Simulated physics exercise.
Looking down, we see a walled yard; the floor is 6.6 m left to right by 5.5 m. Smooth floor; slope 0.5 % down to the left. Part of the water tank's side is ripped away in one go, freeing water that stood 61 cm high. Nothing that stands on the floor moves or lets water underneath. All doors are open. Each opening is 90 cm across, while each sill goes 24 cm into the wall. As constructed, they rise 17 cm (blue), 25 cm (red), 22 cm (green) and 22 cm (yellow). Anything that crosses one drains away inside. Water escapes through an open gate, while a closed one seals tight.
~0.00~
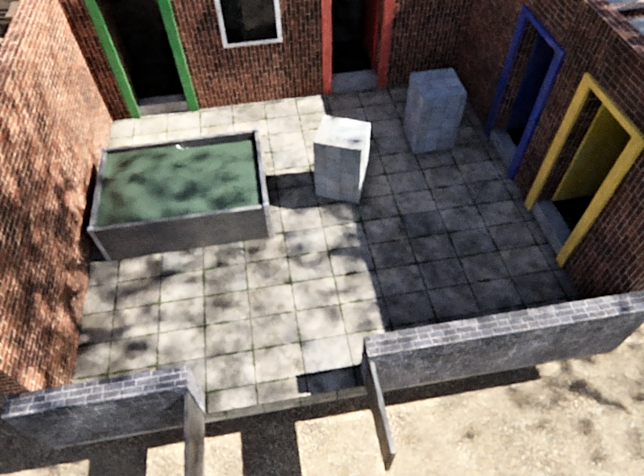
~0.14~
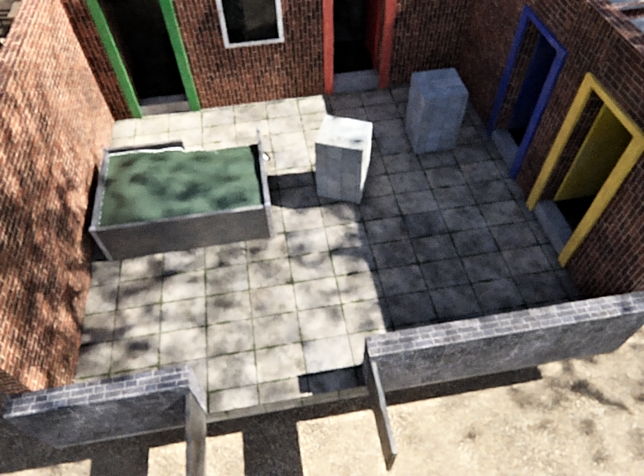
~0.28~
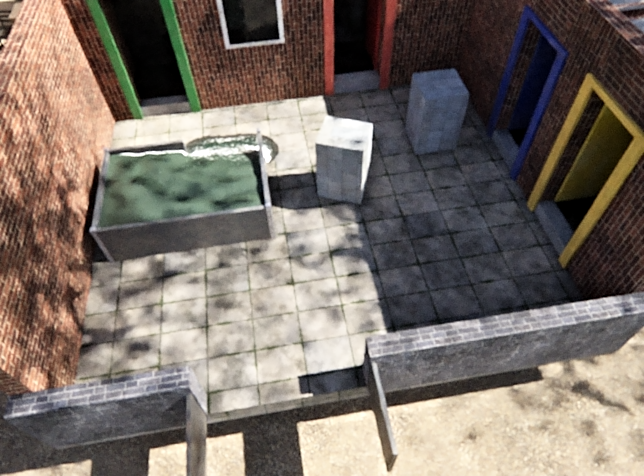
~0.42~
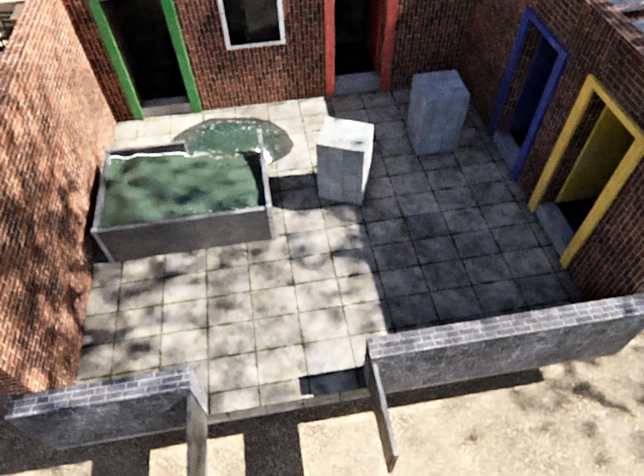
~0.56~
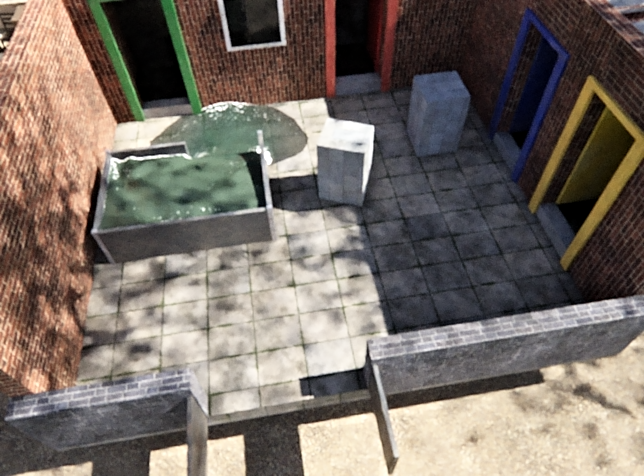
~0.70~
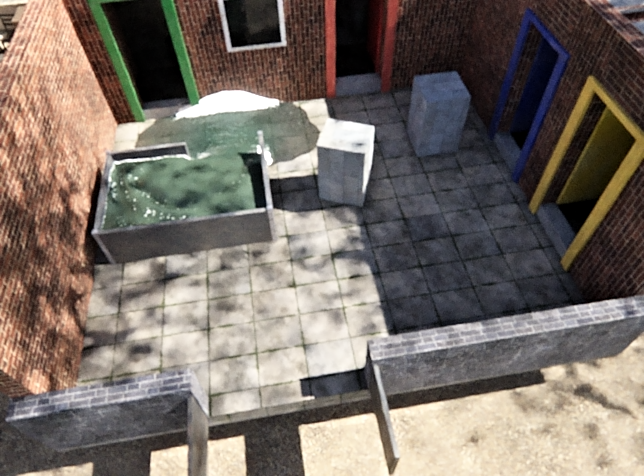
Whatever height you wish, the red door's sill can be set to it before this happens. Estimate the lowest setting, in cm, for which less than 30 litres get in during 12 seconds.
Around 7 cm.
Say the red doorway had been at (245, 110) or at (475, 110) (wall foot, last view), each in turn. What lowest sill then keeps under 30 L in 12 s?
About 32 cm for the first and 17 cm for the second.
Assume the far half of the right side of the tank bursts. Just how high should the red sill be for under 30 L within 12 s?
That way, roughly 16 cm.
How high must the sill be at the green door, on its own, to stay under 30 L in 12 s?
Roughly 16 cm at the green door.
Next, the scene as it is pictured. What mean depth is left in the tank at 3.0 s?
Averaged depth comes out at about 24 cm.
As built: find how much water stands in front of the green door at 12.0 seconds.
It comes to about 6.5 centimetres deep.
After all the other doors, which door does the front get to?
Last in order comes the yellow door.
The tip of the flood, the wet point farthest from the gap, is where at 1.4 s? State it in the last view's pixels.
Pixel close to (365, 95).
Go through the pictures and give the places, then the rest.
In the first frame, still water, 61 cm deep, in the water tank at (182, 180); the red door at (356, 42) is dry.
In the second frame, the gap is on the far side, the front 0.3 m out at a hidden place; the back of the water tank holds 61 cm.
In the third frame, the front is at a hidden place, 0.8 m from the gap on the far side; 1.1 m2 of floor is wet, 61 cm left at the back.
In the fourth frame, water pours out on the far side and has run 1.3 m, to (205, 124); about 8 cm deep outside, 60 cm at the back.
In the fifth frame, the gap is on the far side, the front 1.7 m out at (259, 106); the back of the water tank holds 53 cm.
In the sixth frame, the gap is on the far side, the front 1.8 m out at (287, 103); the back of the water tank holds 52 cm; the red door at (360, 46), 3.1 m from the gap, is still 1.3 m from the nearest water.
After 1.4 s water covers 15 % of the floor, deepest (40 cm) near (234, 118); 5 cm at the red door, 0 litres in over its 25 cm sill.
After 3.0 s water covers 35 % of the floor, deepest (30 cm) near (471, 112); 10 cm at the red door, 0 litres in over its 25 cm sill.
After 12.0 s water covers 100 % of the floor, deepest (9 cm) near (117, 127); 8 cm at the red door, 0 litres in over its 25 cm sill.
At the red door as built, the water arrived by 1.4 s and peaked near 13 cm at 2.0 s.
Run again over the same 12 s with other heights there, 40 litres in over 6.5 cm, 14 litres over 8.5 cm. The limit of 30 litres is kept from about 7 cm up.
